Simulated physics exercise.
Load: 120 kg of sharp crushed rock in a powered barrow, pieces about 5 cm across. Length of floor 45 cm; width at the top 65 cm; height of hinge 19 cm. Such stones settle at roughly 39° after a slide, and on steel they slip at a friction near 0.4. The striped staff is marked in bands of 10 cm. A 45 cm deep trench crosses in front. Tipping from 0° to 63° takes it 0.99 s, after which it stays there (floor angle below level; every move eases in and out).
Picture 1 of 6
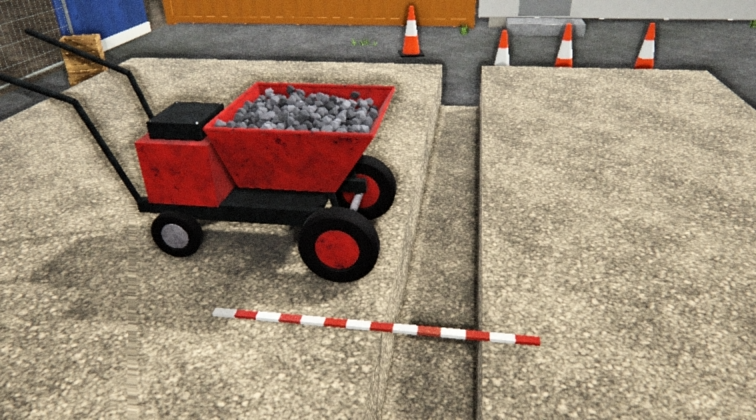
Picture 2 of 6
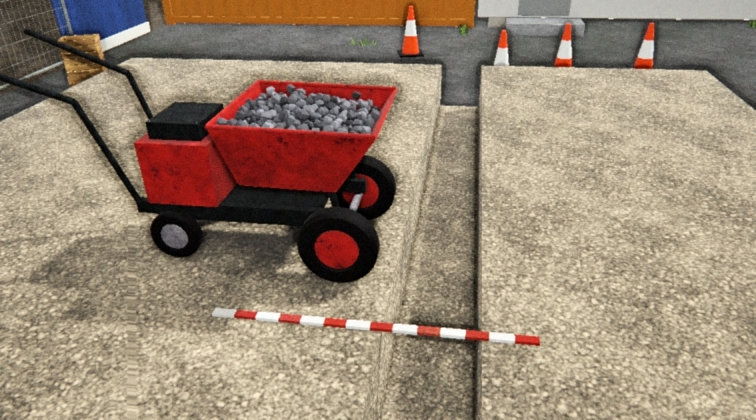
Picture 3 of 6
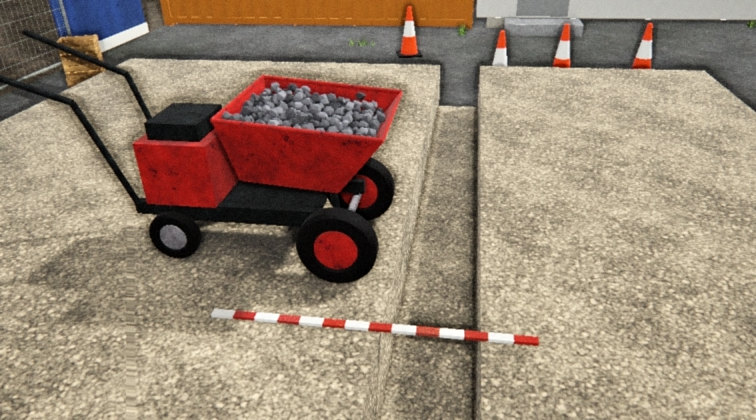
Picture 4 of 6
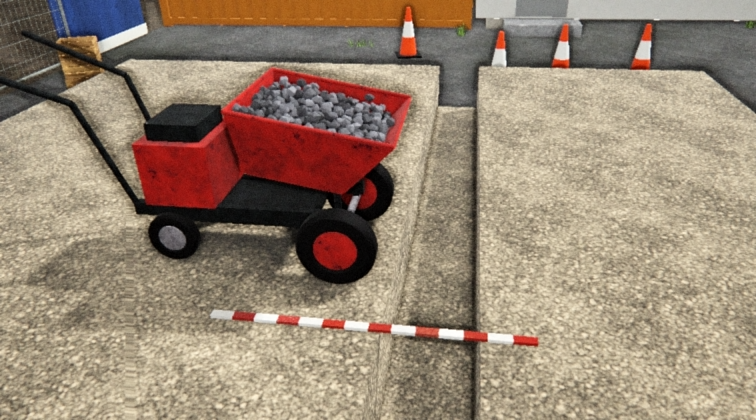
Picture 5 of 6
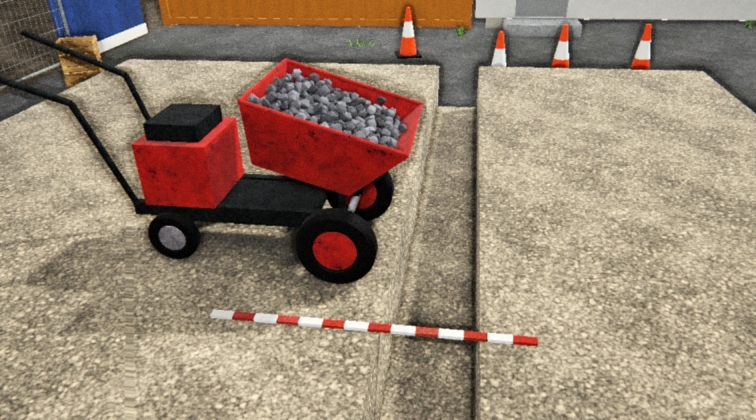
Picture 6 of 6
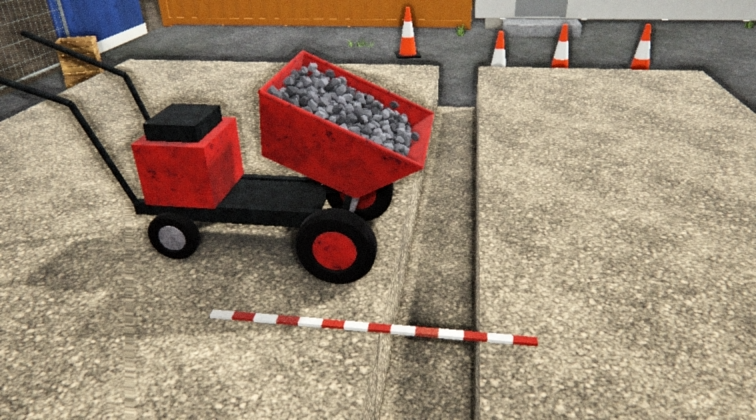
A red powered barrow with black handles and a tray of grey stones stands at left on a pale, gritty concrete yard, seen from above and to one side. A narrow trench runs to its right, a red-and-white striped pole lies in front, and orange-and-white cones stand behind. The tray, level at first, tilts steadily forward to the right, its rear rising, while the wheels stay put.
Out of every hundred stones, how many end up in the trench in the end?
Around 10 in every hundred.
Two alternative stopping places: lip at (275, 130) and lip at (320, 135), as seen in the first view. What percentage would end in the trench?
First place roughly 35%, second roughly 40%.
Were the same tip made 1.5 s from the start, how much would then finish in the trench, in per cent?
With that change, it comes to around 10 per cent.
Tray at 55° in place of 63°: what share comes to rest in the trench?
Roughly 5 per cent would end in the trench.
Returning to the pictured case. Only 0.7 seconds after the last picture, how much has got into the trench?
About 0%.
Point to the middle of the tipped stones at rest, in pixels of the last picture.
Somewhere around (505, 256) in the last picture.
Then, 0.3 s after the last picture the floor is at 53°, 100 % in the tray; the foremost stones are at (448, 185).
Then, 0.7 s after the last picture the floor is at 63°, 88 % in the tray, 2 % in the trench, 10 % past the trench; the foremost stones are at (520, 265).
Then, 1.0 s after the last picture the floor is at 63°, 70 % in the tray, 3 % in the trench, 27 % past the trench; the foremost stones are at (599, 264).
Then, 3.0 s after the last picture the floor is at 63°, 62 % in the tray, 10 % in the trench, 28 % past the trench; the foremost stones are at (622, 260).
